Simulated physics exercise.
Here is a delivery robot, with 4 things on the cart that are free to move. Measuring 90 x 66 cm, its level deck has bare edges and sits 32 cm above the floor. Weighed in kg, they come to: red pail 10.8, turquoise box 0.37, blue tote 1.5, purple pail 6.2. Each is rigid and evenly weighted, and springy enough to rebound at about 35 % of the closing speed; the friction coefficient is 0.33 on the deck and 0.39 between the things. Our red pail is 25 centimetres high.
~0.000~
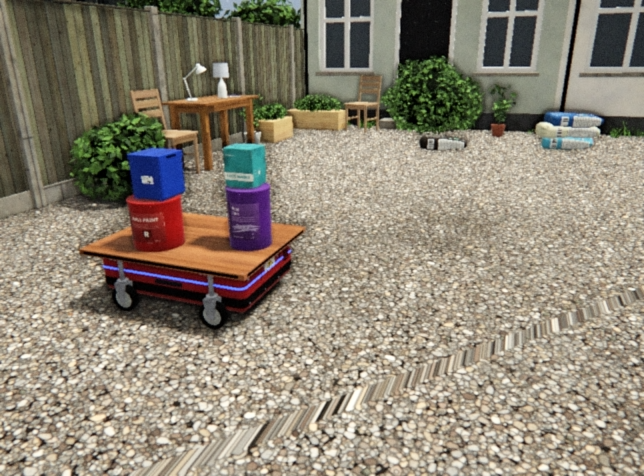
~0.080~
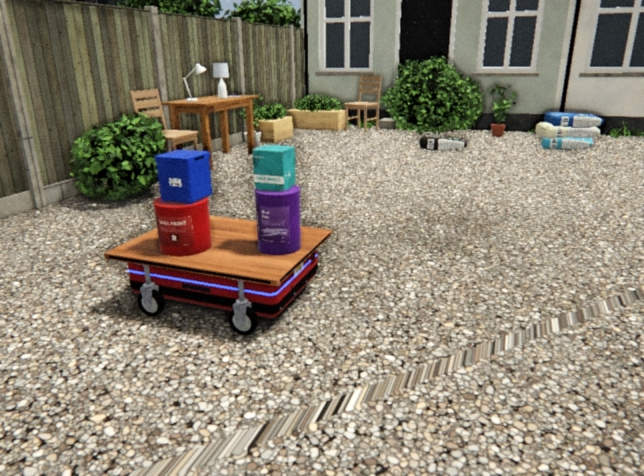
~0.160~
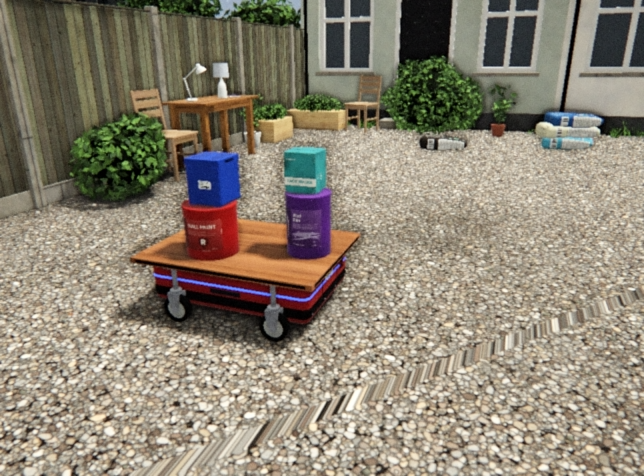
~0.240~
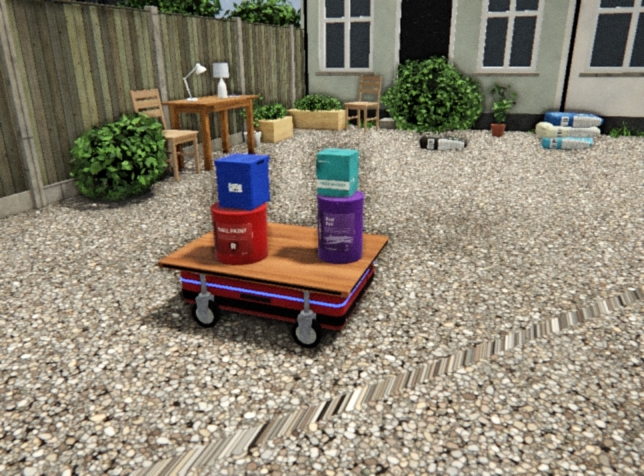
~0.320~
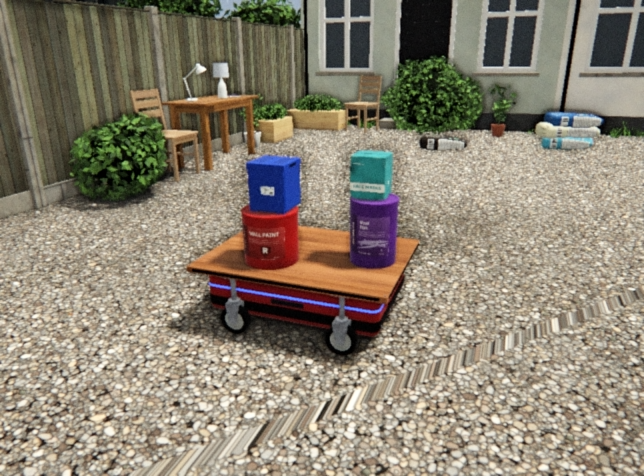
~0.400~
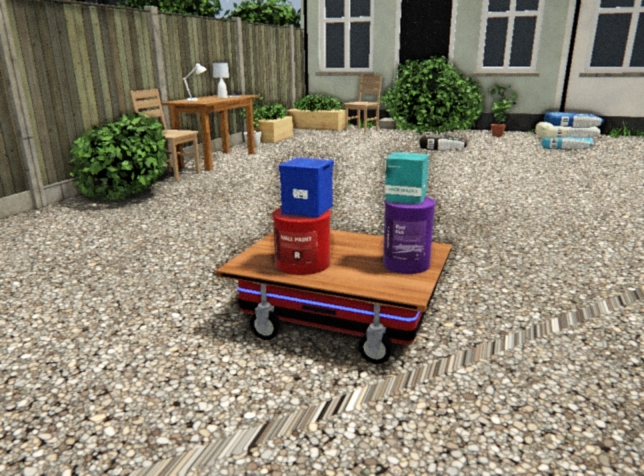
At first, a low wheeled cart with a flat wooden deck stands at the left on a gravel yard, carrying a blue tote on a red pail and a turquoise box on a purple pail. The cart then rolls steadily rightward and slightly nearer, with both stacks staying upright on it.
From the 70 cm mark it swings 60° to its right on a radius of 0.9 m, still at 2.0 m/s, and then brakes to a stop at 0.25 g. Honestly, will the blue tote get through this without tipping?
Yes.
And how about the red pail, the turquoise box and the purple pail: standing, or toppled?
Final state - red pail: Remains on its base; turquoise box: Goes over; purple pail: Goes over.
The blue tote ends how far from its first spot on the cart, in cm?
Around 18 centimetres.
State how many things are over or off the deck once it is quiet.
I make it 2.
After 0.80 s, 160 cm covered, turned 48°; turquoise box and purple pail now off the deck; blue tote slid 12 cm near (457, 221); red pail slid 11 cm.
After 1.20 s, 234 cm covered, turned 60°; blue tote slid 18 cm near (621, 322); red pail slid 16 cm.
At rest (2.2 s), off the deck and tipped over, turquoise box and purple pail; not toppled but over 10 cm from the start, red pail and blue tote.
